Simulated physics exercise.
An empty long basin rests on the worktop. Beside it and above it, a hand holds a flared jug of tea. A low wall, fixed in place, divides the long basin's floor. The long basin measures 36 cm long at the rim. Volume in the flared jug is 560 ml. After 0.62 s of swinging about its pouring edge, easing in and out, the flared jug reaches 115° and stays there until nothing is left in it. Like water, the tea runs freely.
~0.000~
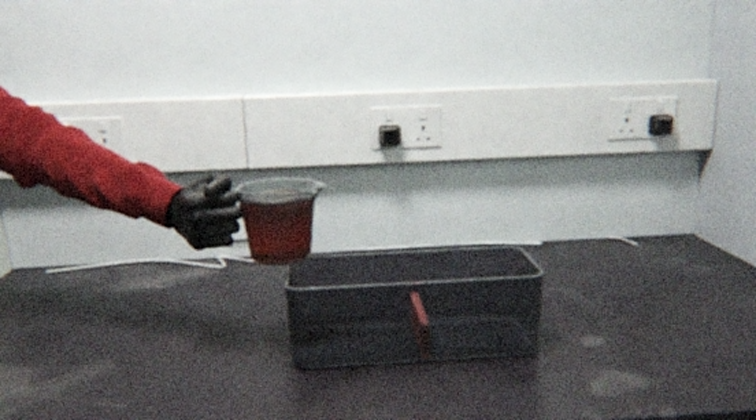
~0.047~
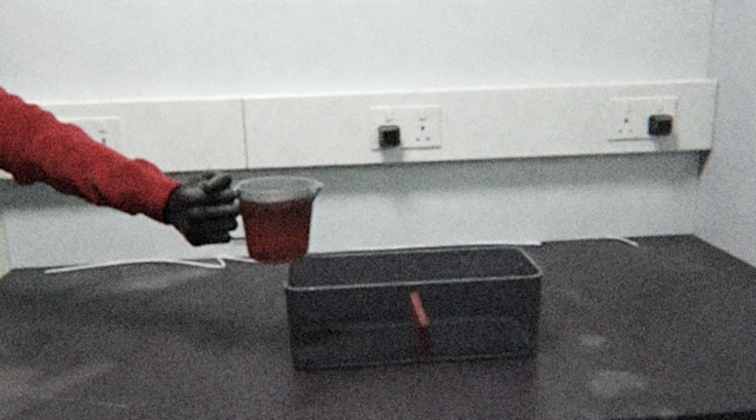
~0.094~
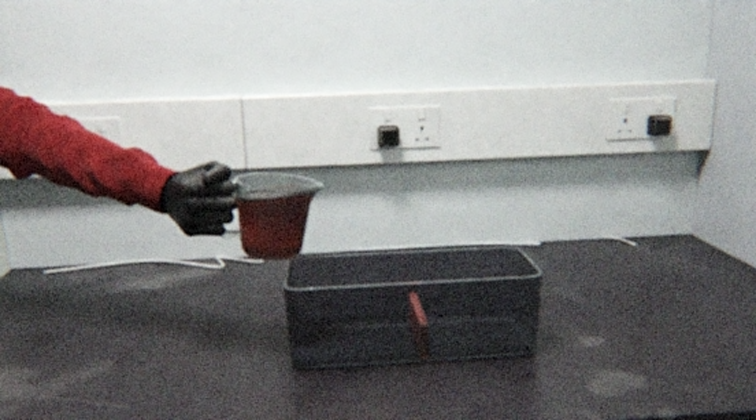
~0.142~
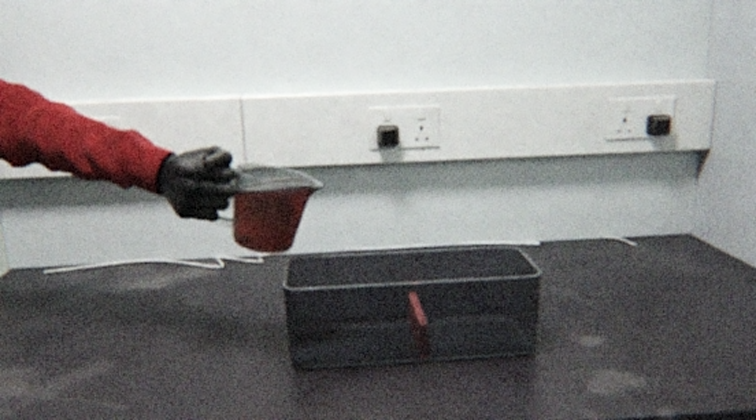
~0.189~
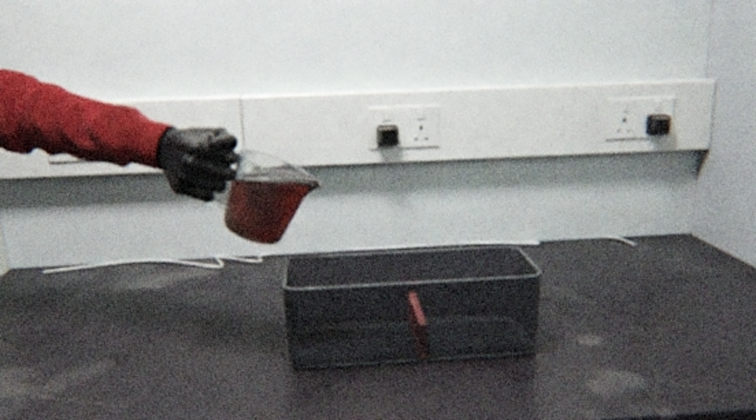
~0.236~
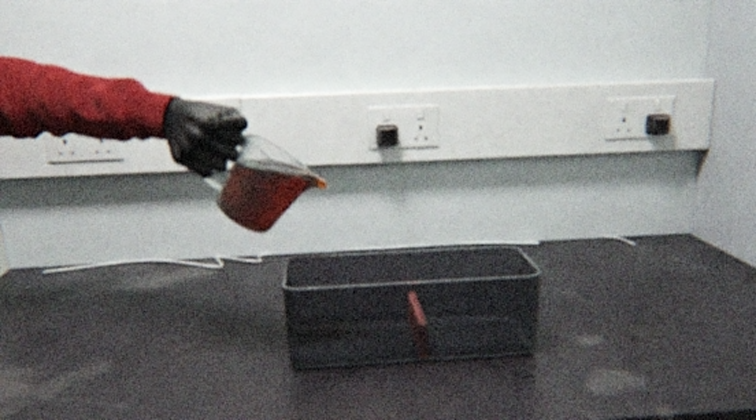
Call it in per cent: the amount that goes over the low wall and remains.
I would put it at about 25 per cent.
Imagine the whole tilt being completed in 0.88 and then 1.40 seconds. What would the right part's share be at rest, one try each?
The first try gives around 15 percent, the second around 5 percent.
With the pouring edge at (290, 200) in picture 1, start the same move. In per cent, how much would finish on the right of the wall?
It would then come to around 5 percent.
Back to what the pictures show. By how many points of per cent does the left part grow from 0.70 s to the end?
Close to 12% of the whole.
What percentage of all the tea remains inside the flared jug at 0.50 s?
Close to 50 in a hundred.
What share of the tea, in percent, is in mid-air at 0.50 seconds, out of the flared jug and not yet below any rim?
42 per cent.
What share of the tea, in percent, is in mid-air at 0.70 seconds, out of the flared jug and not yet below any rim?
Close to 22 per cent.
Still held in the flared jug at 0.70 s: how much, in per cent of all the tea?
Roughly 2 per cent.
By 0.50 s the tilt is 105° and 49 per cent is still to pour, 8 is left of the wall and 0 right of it.
By 0.70 s the tilt is 115° and 2 per cent is still to pour, 58 is left of the wall and 18 right of it.
By 0.90 s the tilt is 115° and 0 per cent is still to pour, 70 is left of the wall and 25 right of it.
By 1.12 s the tilt is 115° and 0 per cent is still to pour, 71 is left of the wall and 26 right of it.
At rest 71 per cent lies left of the wall, 25 right of it and 4 outside.
